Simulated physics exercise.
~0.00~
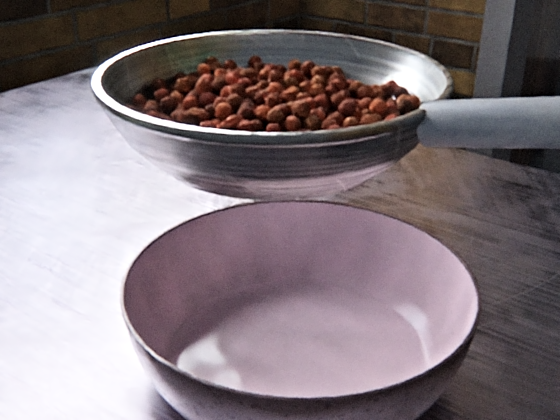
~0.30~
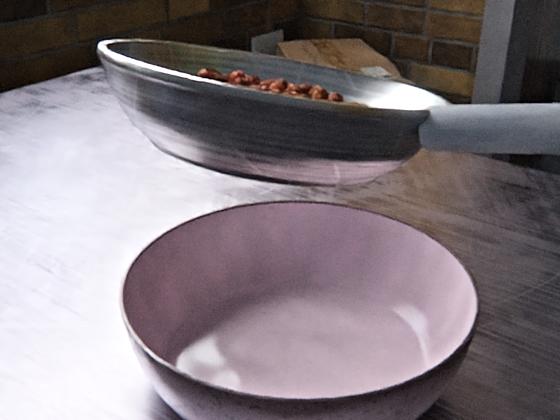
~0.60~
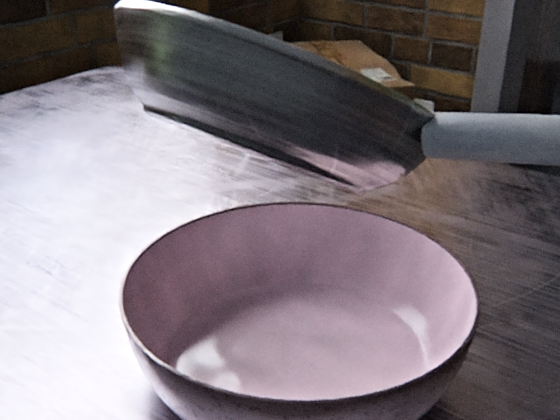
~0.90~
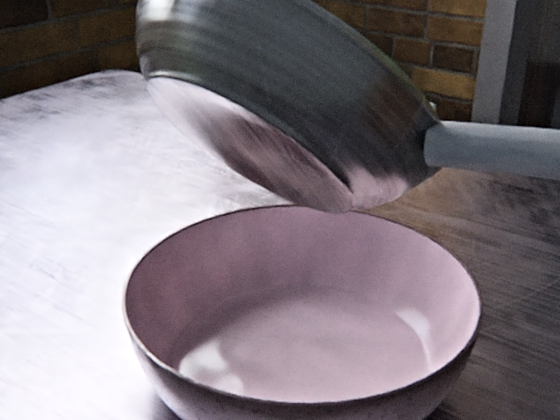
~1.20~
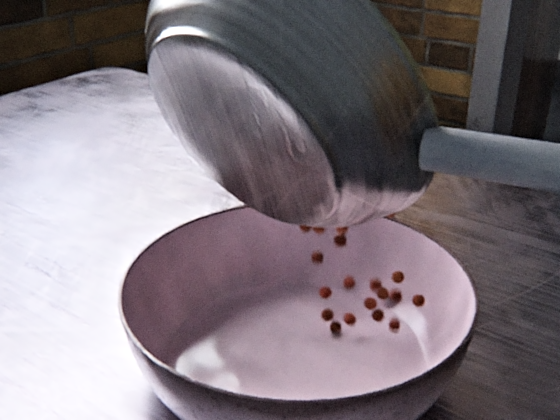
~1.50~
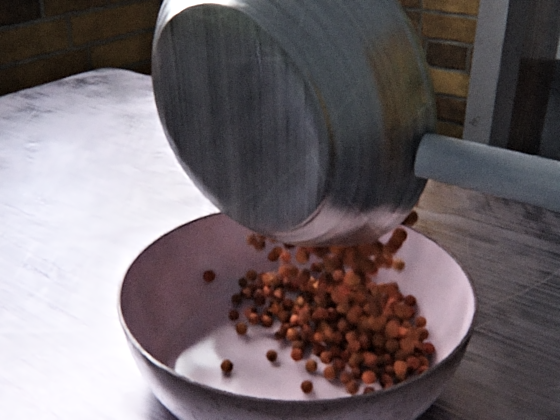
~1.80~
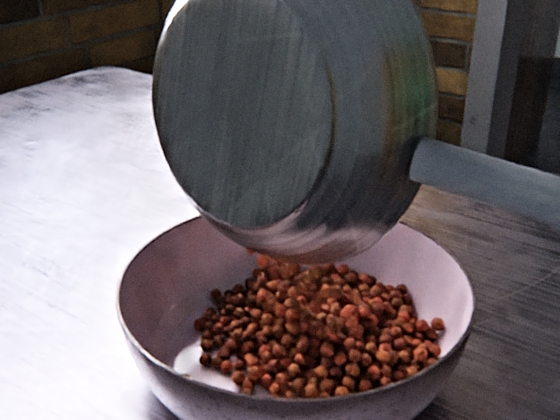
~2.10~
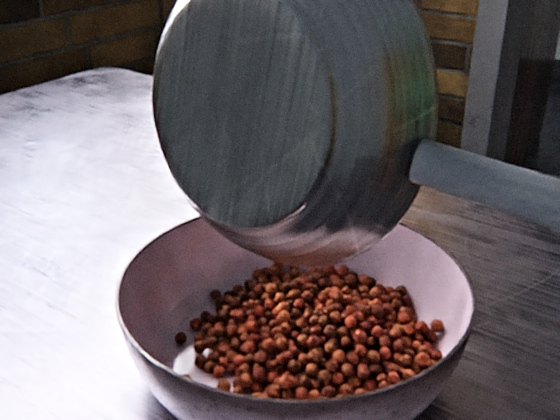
On a table, a metal pan tips and pours reddish-brown pellets into a pink bowl.
